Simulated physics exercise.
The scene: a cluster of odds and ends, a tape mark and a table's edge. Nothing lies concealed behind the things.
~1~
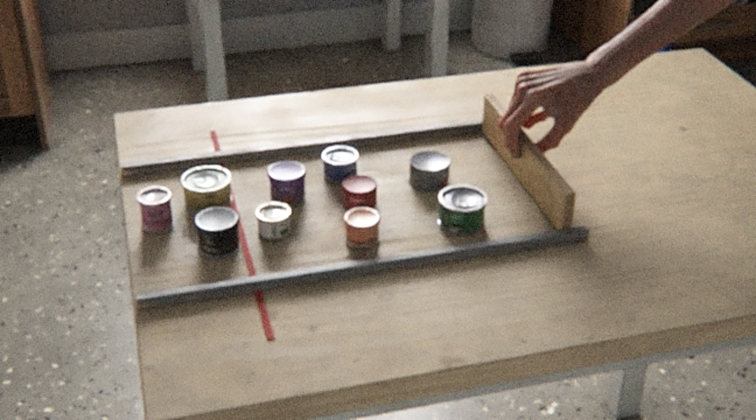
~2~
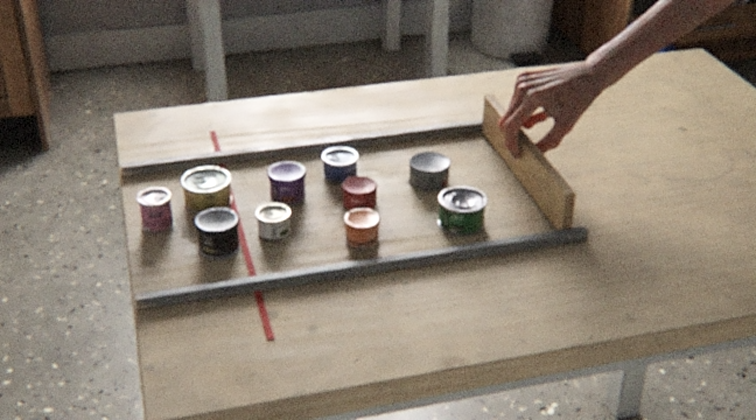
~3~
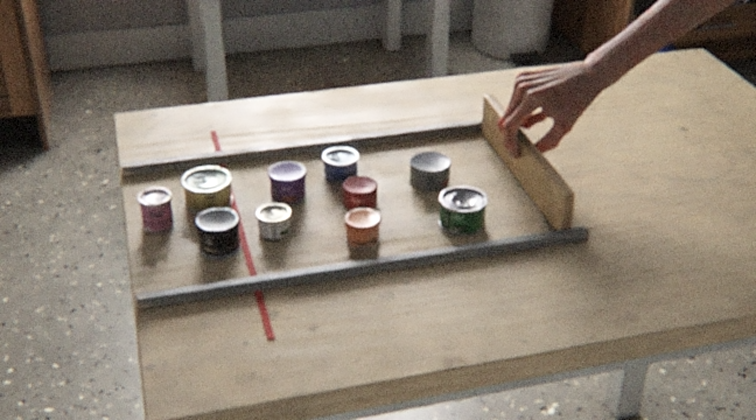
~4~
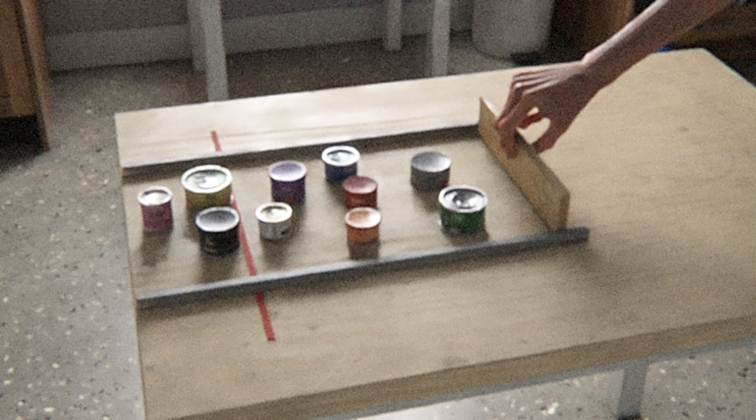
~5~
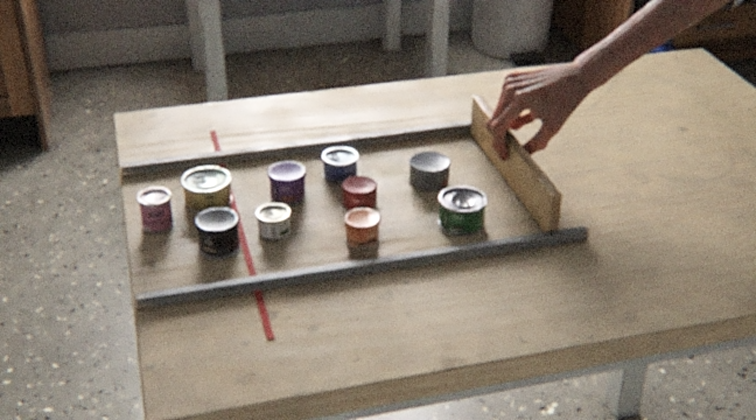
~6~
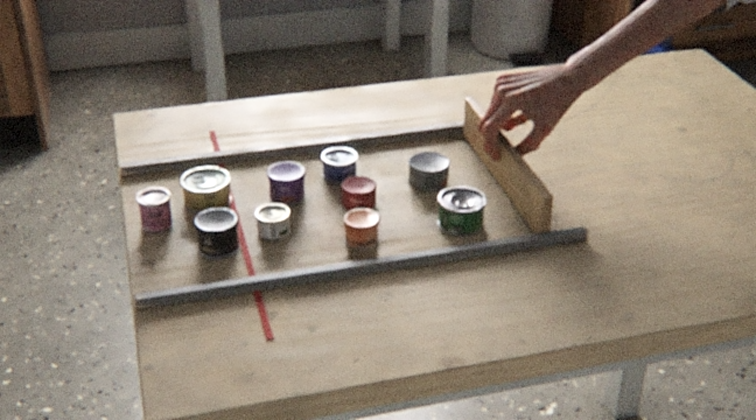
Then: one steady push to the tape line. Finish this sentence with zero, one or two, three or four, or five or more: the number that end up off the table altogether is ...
The number that end up off the table altogether is zero.
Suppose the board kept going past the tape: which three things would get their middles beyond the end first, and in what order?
Yellow tin, black pot, pink tin.
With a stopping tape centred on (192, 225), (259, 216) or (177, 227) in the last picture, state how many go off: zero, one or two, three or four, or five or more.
Just one or two; no fall at all; either three or four.
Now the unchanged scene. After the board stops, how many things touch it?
It's touching 4 at the end.
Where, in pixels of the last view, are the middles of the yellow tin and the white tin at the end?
The yellow tin settles near (139, 187); as for the white tin, near (193, 236).
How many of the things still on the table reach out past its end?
That'd be 1.
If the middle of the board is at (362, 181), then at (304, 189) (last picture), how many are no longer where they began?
Moved so far: 5, then 8.
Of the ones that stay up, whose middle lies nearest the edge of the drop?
The answer: The yellow tin.
Soon after, none off yet; pink tin at rest near (155, 211); black pot at rest near (218, 233); yellow tin at rest near (207, 191).
After that, none off yet; pink tin at rest near (155, 211); black pot moving near (212, 235); yellow tin displaced a little near (182, 191).
In the end, the number that fall off is zero.
